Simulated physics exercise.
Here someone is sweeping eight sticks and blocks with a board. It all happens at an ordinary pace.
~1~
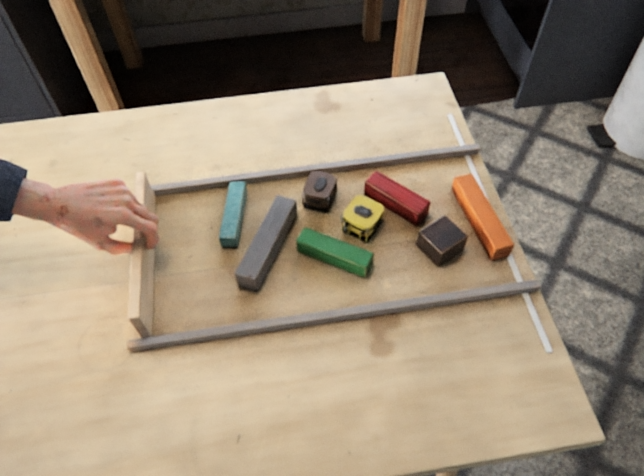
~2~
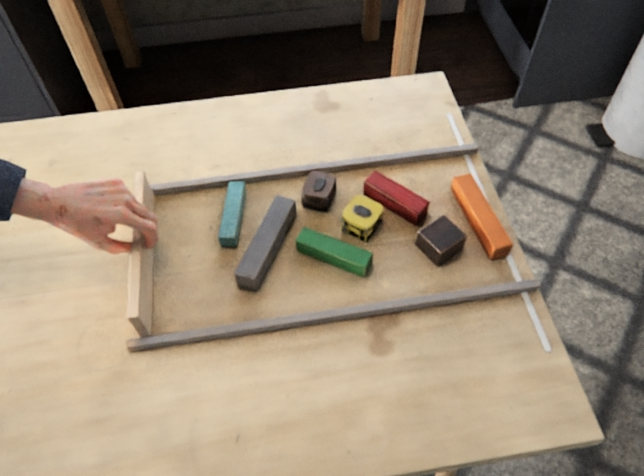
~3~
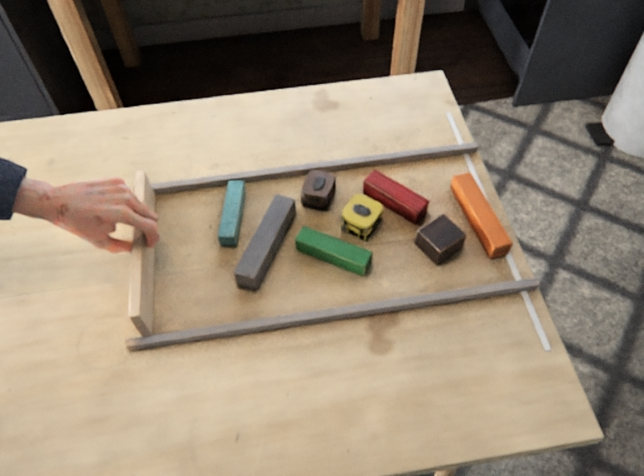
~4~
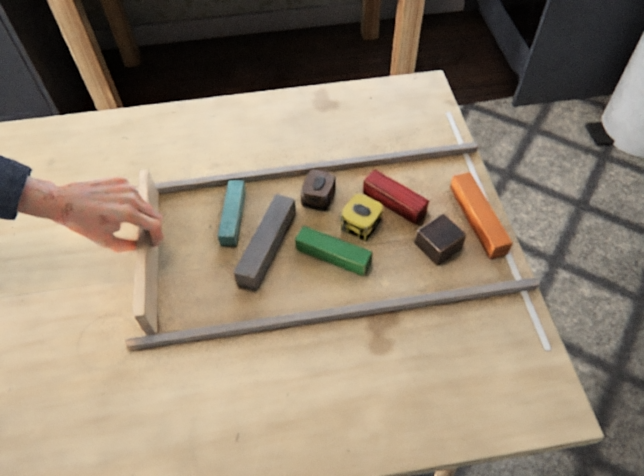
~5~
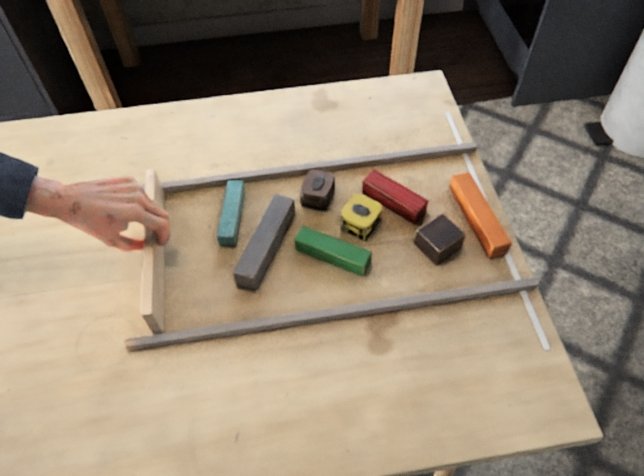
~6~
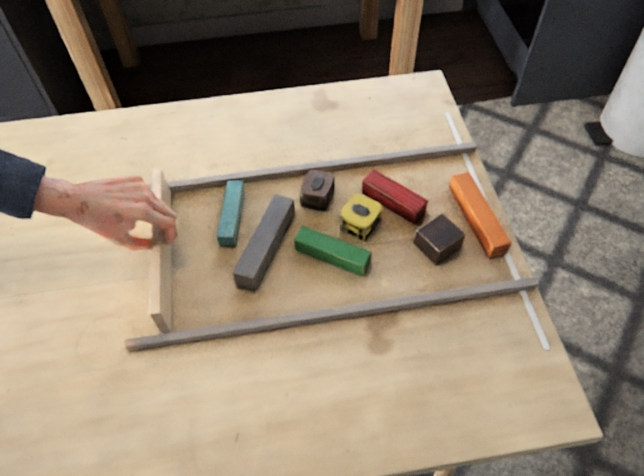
A hand slides a wooden board slightly right toward eight still blocks on a table.
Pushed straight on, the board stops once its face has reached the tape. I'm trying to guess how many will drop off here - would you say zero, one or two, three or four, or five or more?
Band: Five and up.
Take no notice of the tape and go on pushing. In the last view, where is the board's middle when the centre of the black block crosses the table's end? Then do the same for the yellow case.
Middle: Roughly (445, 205); roughly (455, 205).
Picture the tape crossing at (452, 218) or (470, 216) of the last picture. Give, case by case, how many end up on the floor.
Respectively 3 and 4.
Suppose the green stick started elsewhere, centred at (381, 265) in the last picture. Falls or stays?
Note - green stick not retained.
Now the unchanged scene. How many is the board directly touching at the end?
I count 1 of them.
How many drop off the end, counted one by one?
It comes to 7.
Soon after, none off yet; orange stick at rest near (479, 213); black block at rest near (439, 239); red stick at rest near (394, 196).
After that, none off yet; orange stick at rest near (479, 213); black block at rest near (439, 239); red stick displaced a little near (418, 190).
And then, one off so far; orange stick on its way down near (513, 273); black block displaced well along near (510, 236); red stick displaced about its own width near (486, 171).
In the end, the number that fall off is five or more; gone, grey bar, brown case, green stick, yellow case, red stick, black block and orange stick.
